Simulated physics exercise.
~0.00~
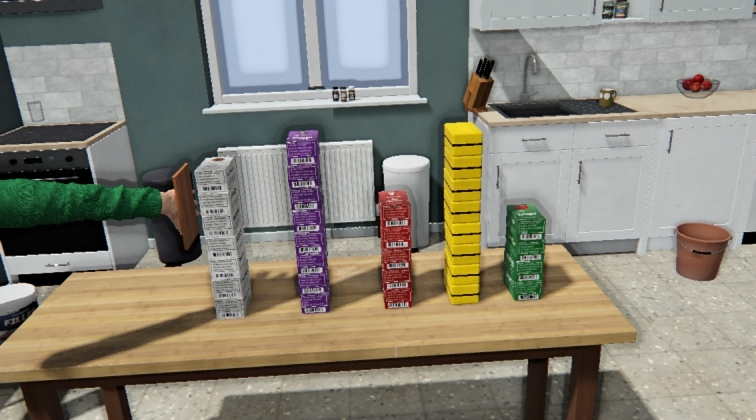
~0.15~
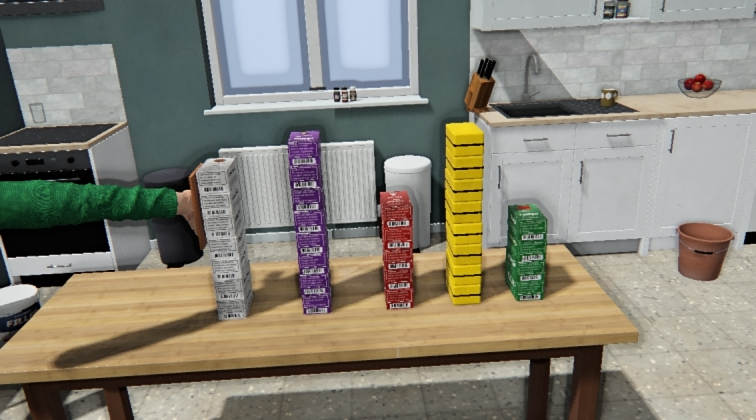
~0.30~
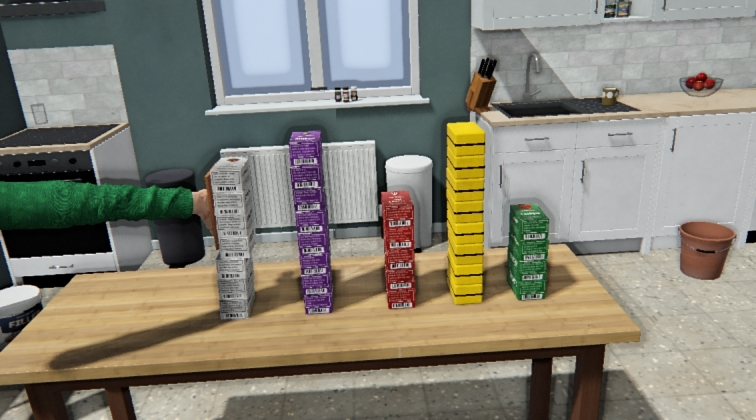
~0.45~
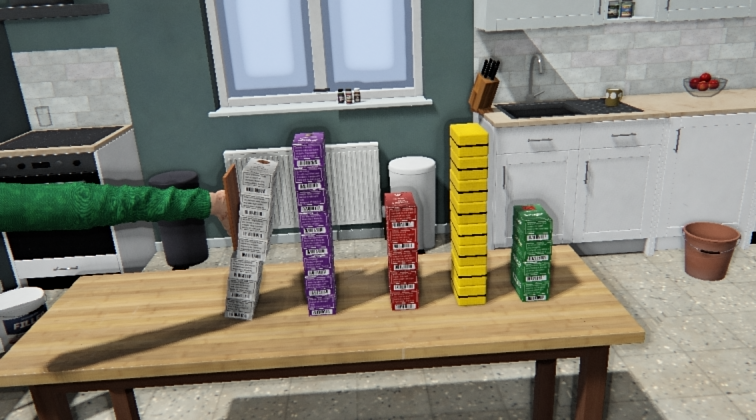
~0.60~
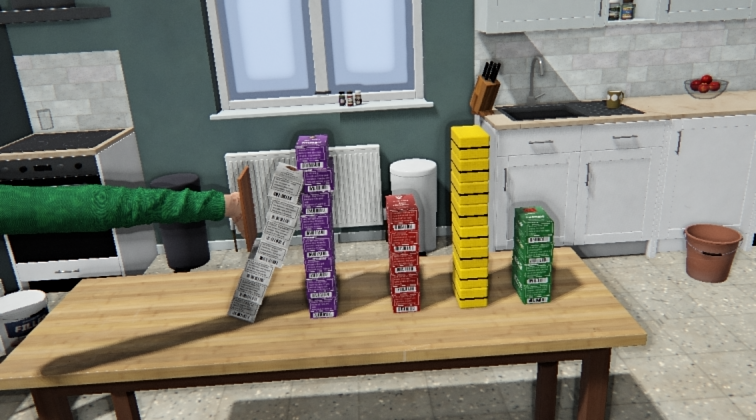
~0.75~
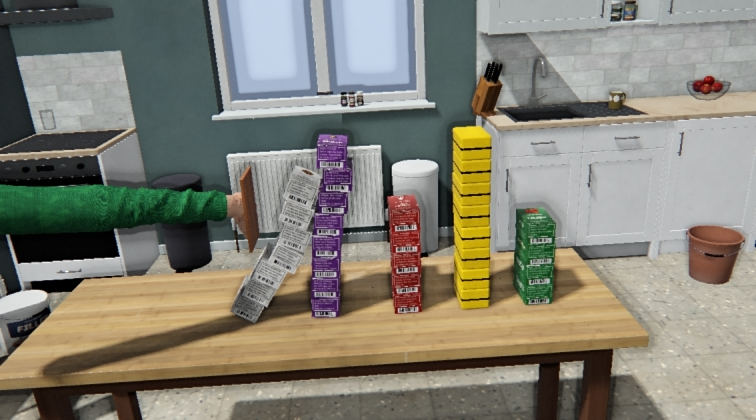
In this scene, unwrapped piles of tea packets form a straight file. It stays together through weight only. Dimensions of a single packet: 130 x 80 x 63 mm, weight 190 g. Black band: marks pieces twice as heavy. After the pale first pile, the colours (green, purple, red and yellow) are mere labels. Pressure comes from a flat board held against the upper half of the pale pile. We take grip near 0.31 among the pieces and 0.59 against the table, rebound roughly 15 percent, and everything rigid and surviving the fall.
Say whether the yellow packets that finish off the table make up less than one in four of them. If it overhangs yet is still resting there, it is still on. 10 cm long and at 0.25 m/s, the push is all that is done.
No, they make up more than one in four.
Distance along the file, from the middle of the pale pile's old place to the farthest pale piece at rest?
Roughly 46 centimetres.
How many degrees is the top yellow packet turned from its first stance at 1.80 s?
60°.
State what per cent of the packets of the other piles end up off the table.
I'd put it at about 30 percent.
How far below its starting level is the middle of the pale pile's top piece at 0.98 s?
10 cm.
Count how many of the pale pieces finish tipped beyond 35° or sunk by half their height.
Count: 7 pale pieces.
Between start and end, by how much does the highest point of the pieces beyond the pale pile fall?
Around 30 centimetres.
By 0.98 s, 7 of the pale pile down; none of the 8 yellow packets off the table (0 of 25 in all colours); top yellow packet unmoved; top purple packet tilted 25°, 34 mm lower.
By 1.34 s, 7 of the pale pile down; none of the 8 yellow packets off the table (0 of 25 in all colours); top yellow packet tilted 8°; top purple packet tilted 17°, 8 cm lower.
By 1.80 s, 7 of the pale pile down; none of the 8 yellow packets off the table (0 of 25 in all colours); top yellow packet tilted 65°, 24 cm lower; top green packet tilted 45°, 11 cm lower.
By 2.28 s, 7 of the pale pile down; 5 of the 8 yellow packets off the table (8 of 25 in all colours); top yellow packet tilted 57°, 1.14 m lower; top green packet tilted 44°, 92 cm lower.
When it is over (2.7 s), 7 of the pale pile down; 5 of the 8 yellow packets off the table (8 of 25 in all colours); top yellow packet on its side; top purple packet on its side. That is 62 per cent.
